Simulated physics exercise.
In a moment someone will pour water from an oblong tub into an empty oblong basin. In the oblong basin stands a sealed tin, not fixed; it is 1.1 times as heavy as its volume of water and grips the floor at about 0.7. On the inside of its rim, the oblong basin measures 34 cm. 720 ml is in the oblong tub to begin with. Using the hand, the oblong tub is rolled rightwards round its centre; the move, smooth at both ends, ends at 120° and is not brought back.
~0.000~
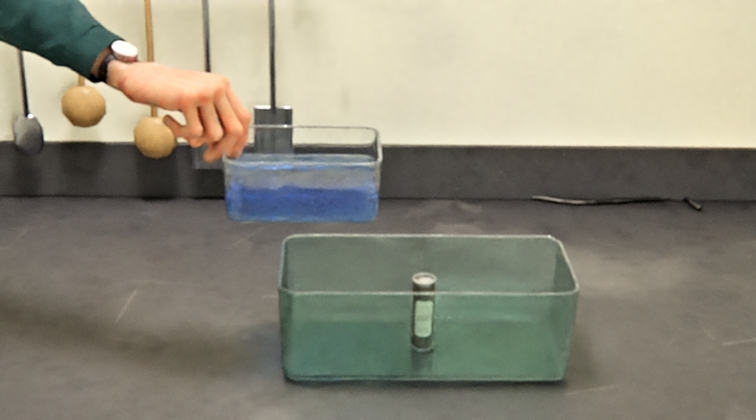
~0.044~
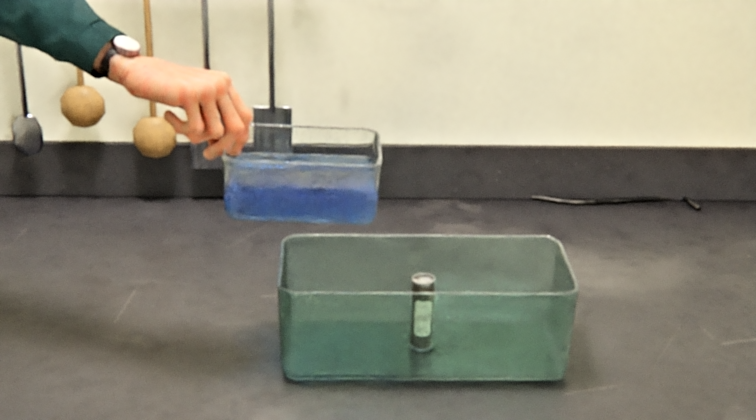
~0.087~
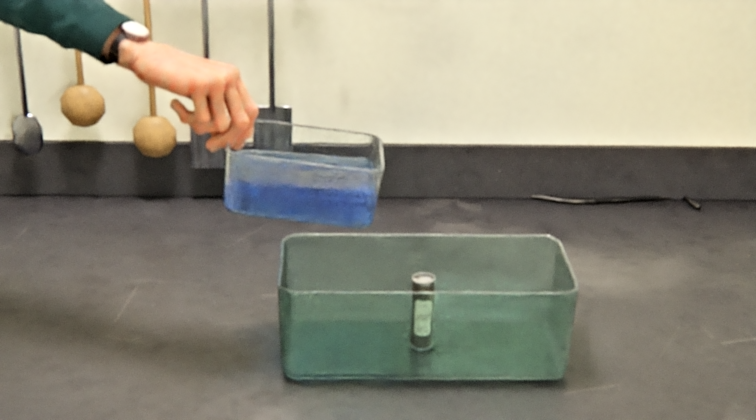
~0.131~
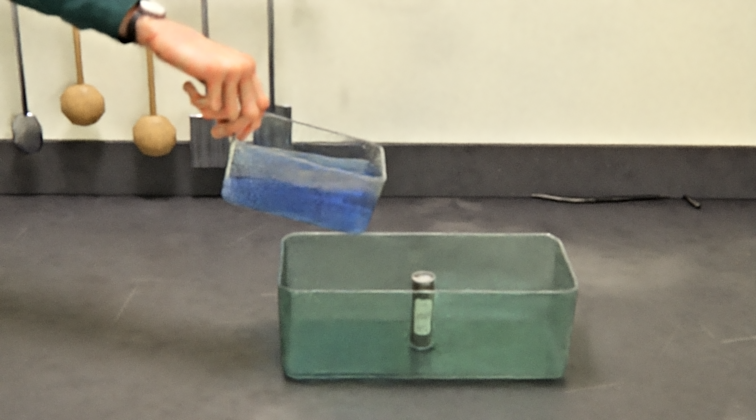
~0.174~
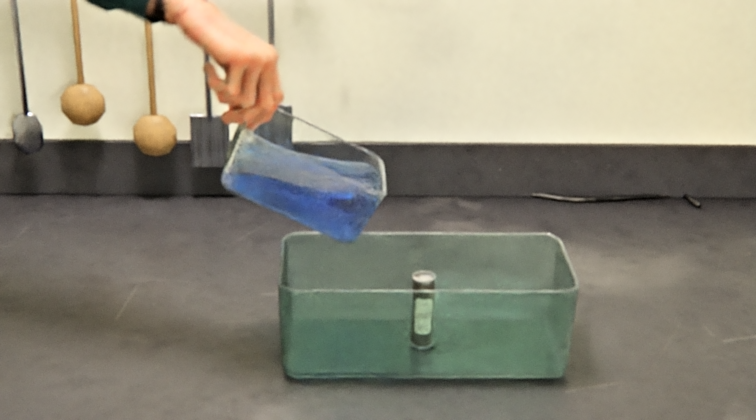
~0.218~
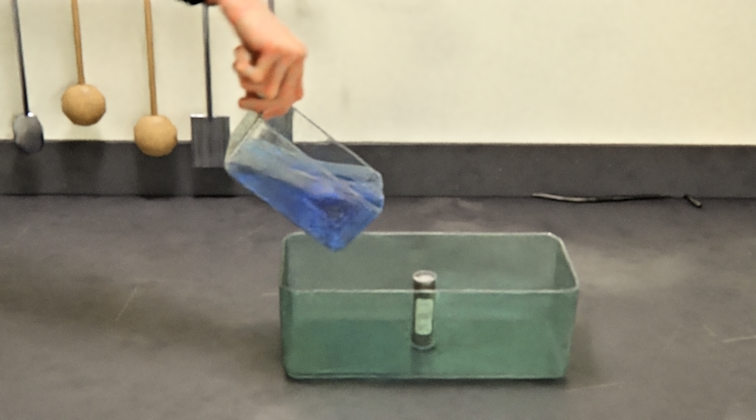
A hand in a dark green sleeve, with a wristwatch, steadily tips a clear oblong tub of blue liquid rightwards, its right end dipping as the liquid shifts toward that end. Below it, a larger green-tinted glass basin stands on a dark worktop with a small dark tin upright at its middle. The unmoving camera looks from the front, slightly above, toward utensils hanging at left against a cream wall.
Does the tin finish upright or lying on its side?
It finishes lying on its side.
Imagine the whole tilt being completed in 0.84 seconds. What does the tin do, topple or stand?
Outcome - the tin ends up overturned.
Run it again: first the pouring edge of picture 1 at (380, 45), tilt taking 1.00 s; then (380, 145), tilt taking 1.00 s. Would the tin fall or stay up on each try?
Run one: It does not tip. Run two: It tumbles.
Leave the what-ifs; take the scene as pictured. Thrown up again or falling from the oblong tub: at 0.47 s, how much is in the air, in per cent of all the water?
10 %.
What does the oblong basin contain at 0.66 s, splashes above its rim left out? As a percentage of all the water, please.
The fraction sits near 92 in a hundred.
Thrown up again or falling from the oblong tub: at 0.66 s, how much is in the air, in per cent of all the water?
Near 6 in a hundred.
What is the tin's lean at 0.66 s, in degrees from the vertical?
I'd put it at close to 45 degrees off upright.
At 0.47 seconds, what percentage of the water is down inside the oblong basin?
Some 80 per cent.
Then, 0.47 s in, the tilt is 113° and 9 per cent is still to pour; the tin stands 1 cm from where it began.
Then, 0.66 s in, the tilt is 120° and 1 per cent is still to pour; the tin leans 46°.
Then, 0.85 s in, the tilt is 120° and 0 per cent is still to pour; the tin lies on its side.
Then, 1.06 s in, the tilt is 120° and 0 per cent is still to pour; the tin lies on its side.
Finally, the tin lies on its side.
